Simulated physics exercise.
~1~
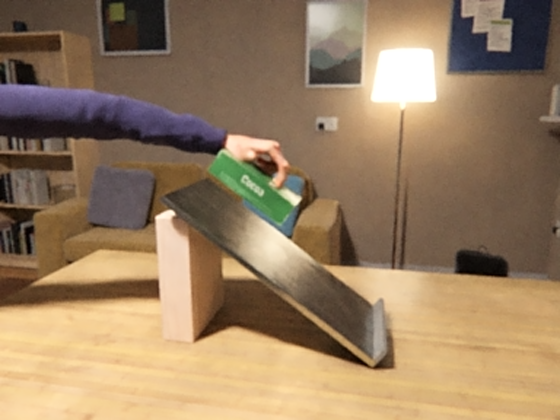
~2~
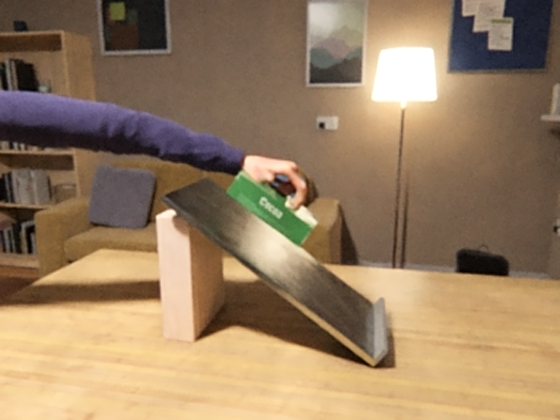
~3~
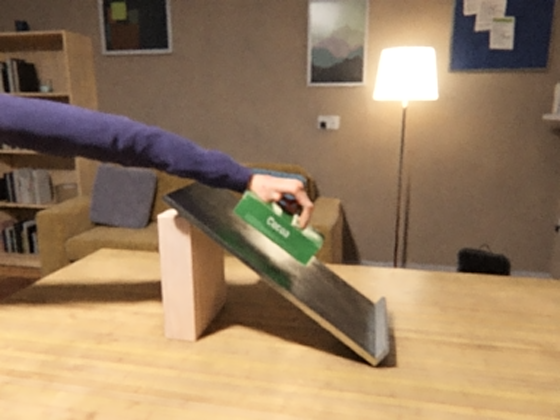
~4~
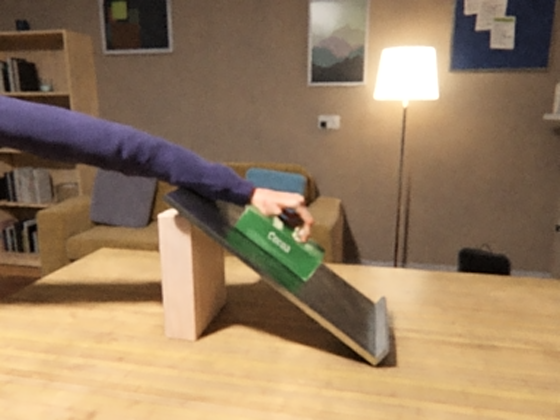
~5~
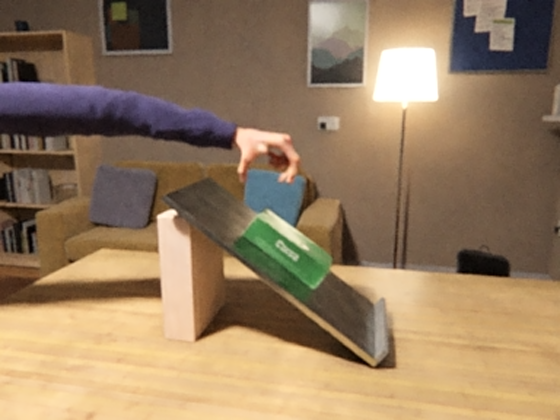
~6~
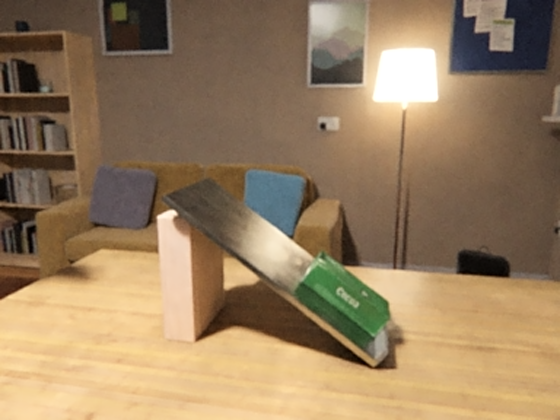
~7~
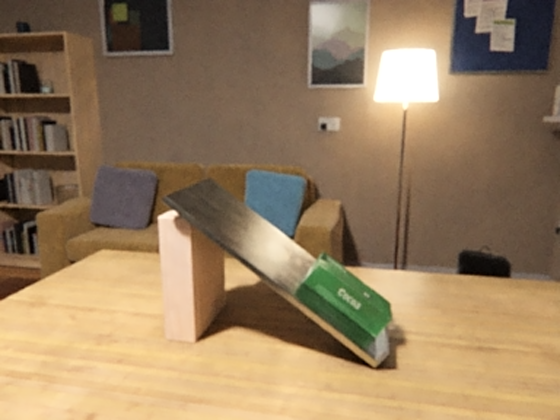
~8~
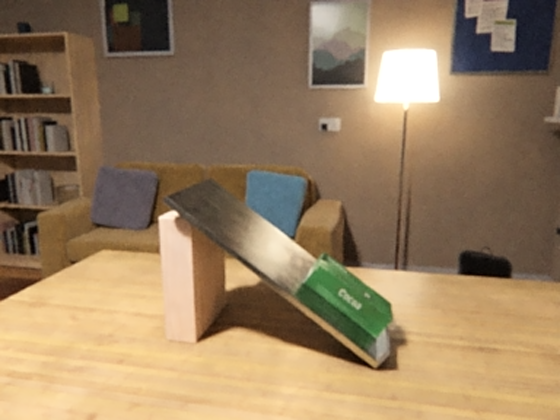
A hand lowers a green carton onto a sloping board, releases it, and it slides down.
